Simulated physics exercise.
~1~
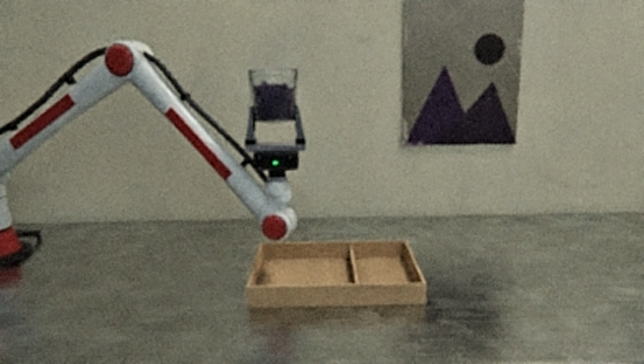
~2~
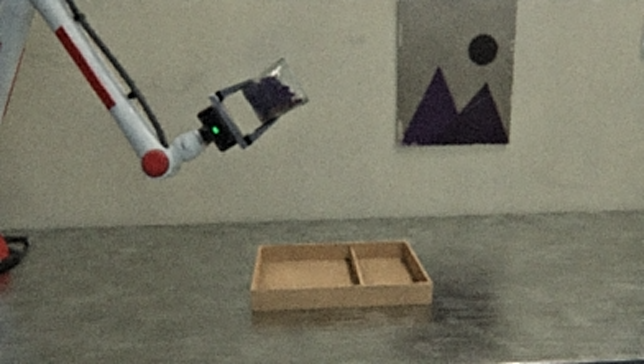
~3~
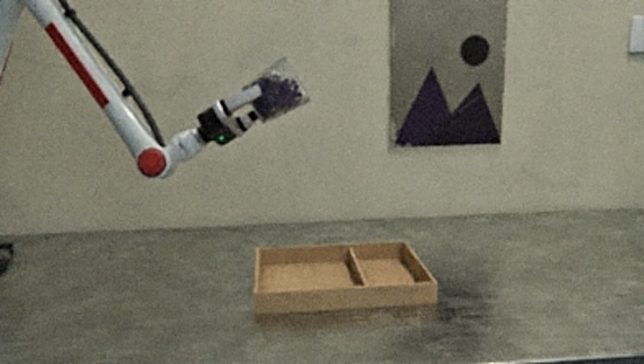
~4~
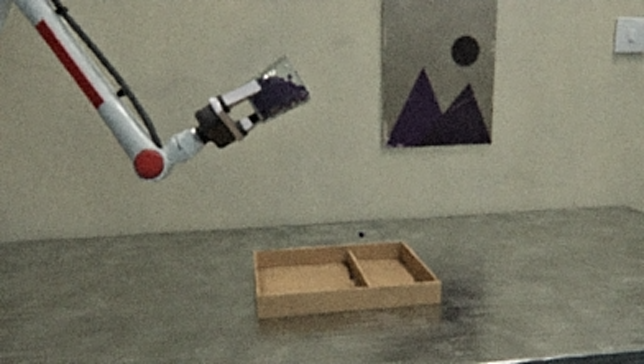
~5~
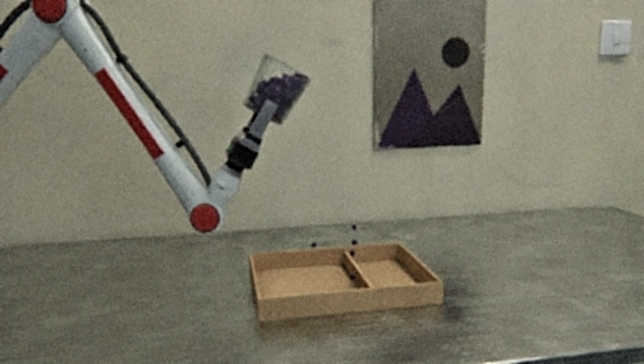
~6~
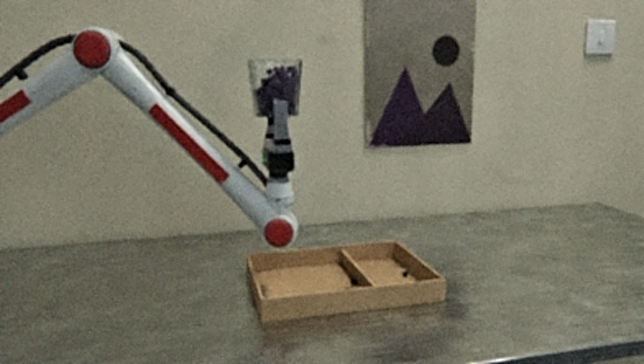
A robot arm tips a clear cup, drops a few dark beads into a divided wooden tray, then rights it.
